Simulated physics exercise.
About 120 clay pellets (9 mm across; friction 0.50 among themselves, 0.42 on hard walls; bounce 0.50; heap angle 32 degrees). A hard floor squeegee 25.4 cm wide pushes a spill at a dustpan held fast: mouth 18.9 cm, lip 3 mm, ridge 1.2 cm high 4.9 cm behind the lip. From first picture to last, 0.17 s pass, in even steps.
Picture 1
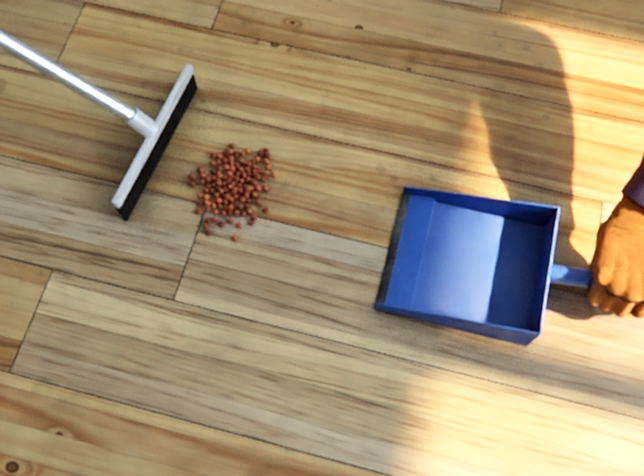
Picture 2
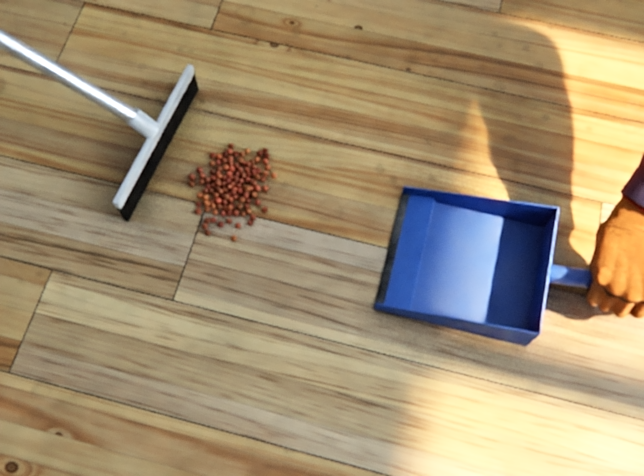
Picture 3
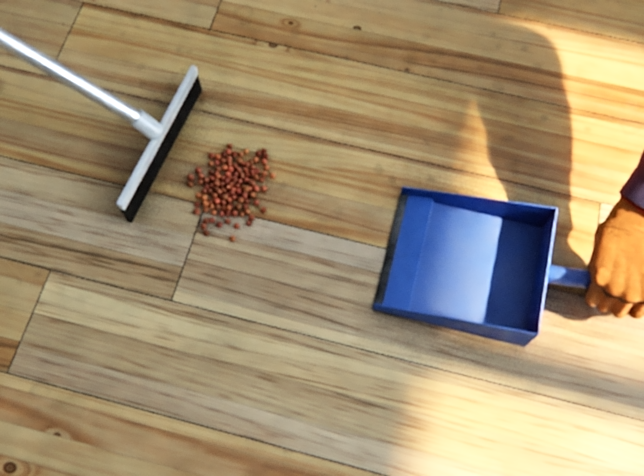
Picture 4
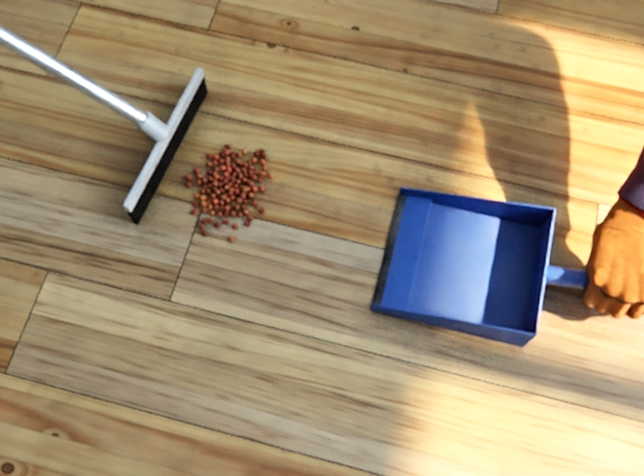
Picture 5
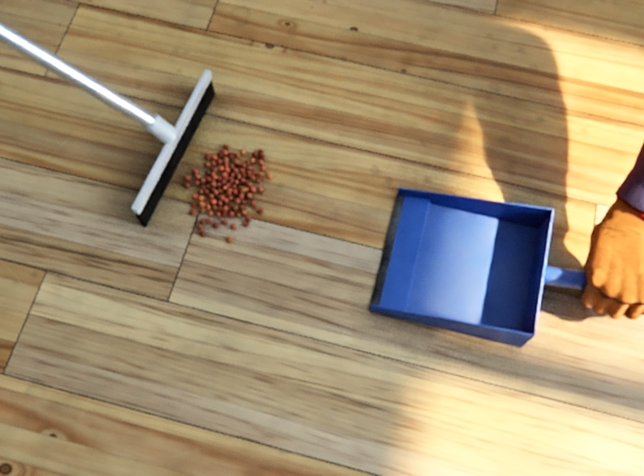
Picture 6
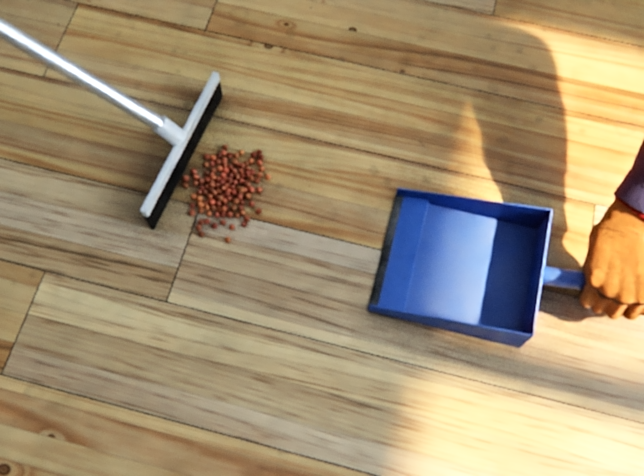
A squeegee on a silver pole slid slowly to the right across a wooden floor, closing in on a small pile of reddish-brown pellets, while a gloved hand kept a blue dustpan in place.
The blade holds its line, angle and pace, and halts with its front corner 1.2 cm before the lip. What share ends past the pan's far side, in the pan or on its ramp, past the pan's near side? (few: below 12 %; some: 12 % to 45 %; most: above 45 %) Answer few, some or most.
Far side some, pan some, near side few.
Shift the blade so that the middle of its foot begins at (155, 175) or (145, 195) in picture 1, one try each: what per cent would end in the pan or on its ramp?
Some 30 and 30 per cent.
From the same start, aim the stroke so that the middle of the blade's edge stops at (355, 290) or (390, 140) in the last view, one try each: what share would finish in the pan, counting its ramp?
Some 35 and 0 per cent.
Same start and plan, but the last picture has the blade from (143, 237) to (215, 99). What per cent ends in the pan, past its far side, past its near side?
Pan 25, far 5, near 35.
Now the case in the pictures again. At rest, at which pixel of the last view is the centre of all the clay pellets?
Near (384, 228).
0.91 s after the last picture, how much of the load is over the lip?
About 20 per cent by then.
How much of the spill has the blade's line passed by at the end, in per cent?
Roughly 5 per cent.
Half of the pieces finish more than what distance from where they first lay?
Roughly 26 cm.
Then, 0.34 s after the last picture, middle of the blade 18 cm from the lip; 0 % over the lip, far side 15 %, near side 0 %.
Then, 0.57 s after the last picture, middle of the blade 9 cm from the lip; 0 % over the lip, far side 15 %, near side 0 %.
Then, 0.91 s after the last picture, middle of the blade 3 cm from the lip; 20 % over the lip, far side 20 %, near side 0 %.
In the end, far side 20 %, pan 20 %, near side 0 %, in front of the lip or behind the blade 65 %.
